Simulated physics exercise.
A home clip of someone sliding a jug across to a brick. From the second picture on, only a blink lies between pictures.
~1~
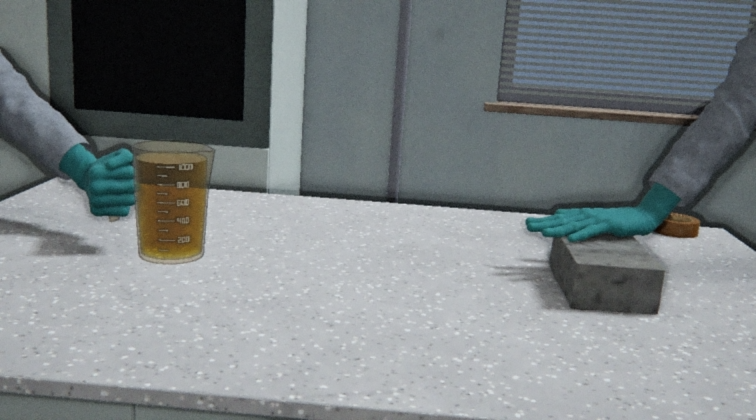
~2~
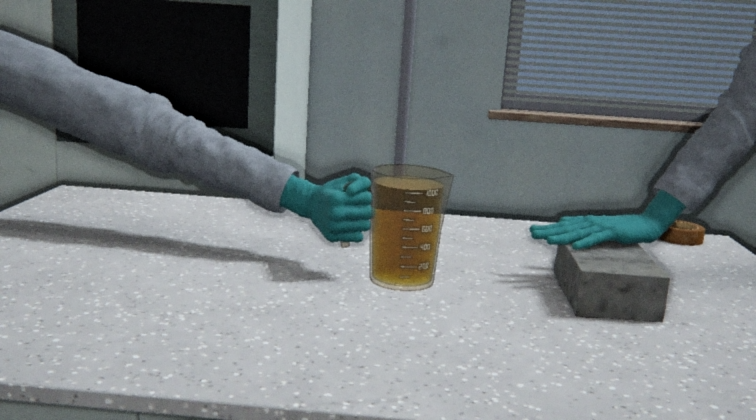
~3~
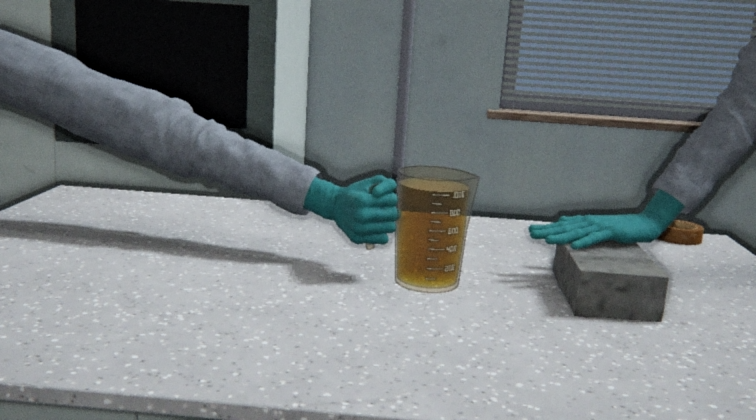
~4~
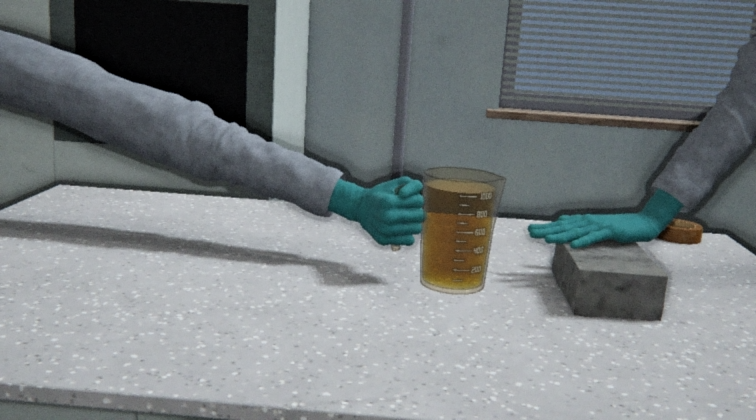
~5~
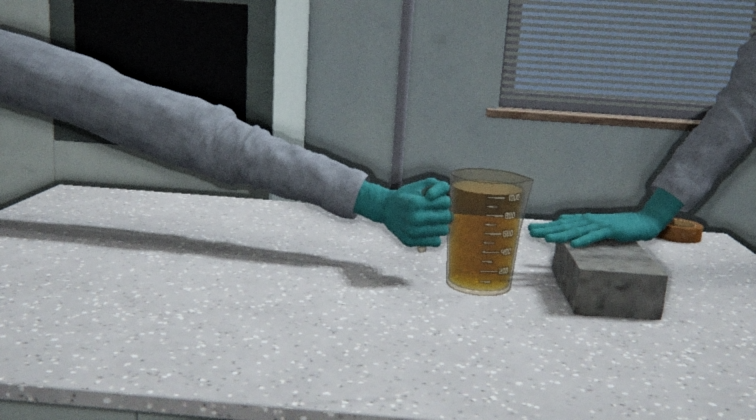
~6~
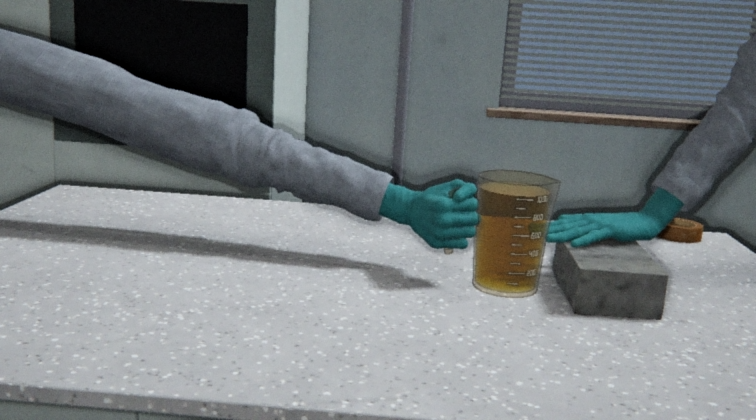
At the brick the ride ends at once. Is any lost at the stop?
The jug spills.
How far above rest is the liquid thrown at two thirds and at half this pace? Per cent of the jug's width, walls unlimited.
About 25 and 20 per cent.
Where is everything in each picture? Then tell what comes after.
The first frame shows at rest; jug (171, 199) nearly full; brick (602, 267).
The second frame shows under way; jug nearly full, surface at (409, 183).
In the third frame, 25 px further; jug (431, 226) nearly full.
In the fourth frame, 25 px further; jug nearly full, surface at (461, 186).
In the fifth frame, 25 px further; jug (483, 229) nearly full.
In the sixth frame, 25 px further; jug nearly full, surface at (515, 189); brick (606, 273).
Next, the jug meets the brick.
After that, the apple juice surges up the wall; it has slopped over.
Finally, the jug stands at the brick; it has slopped over.
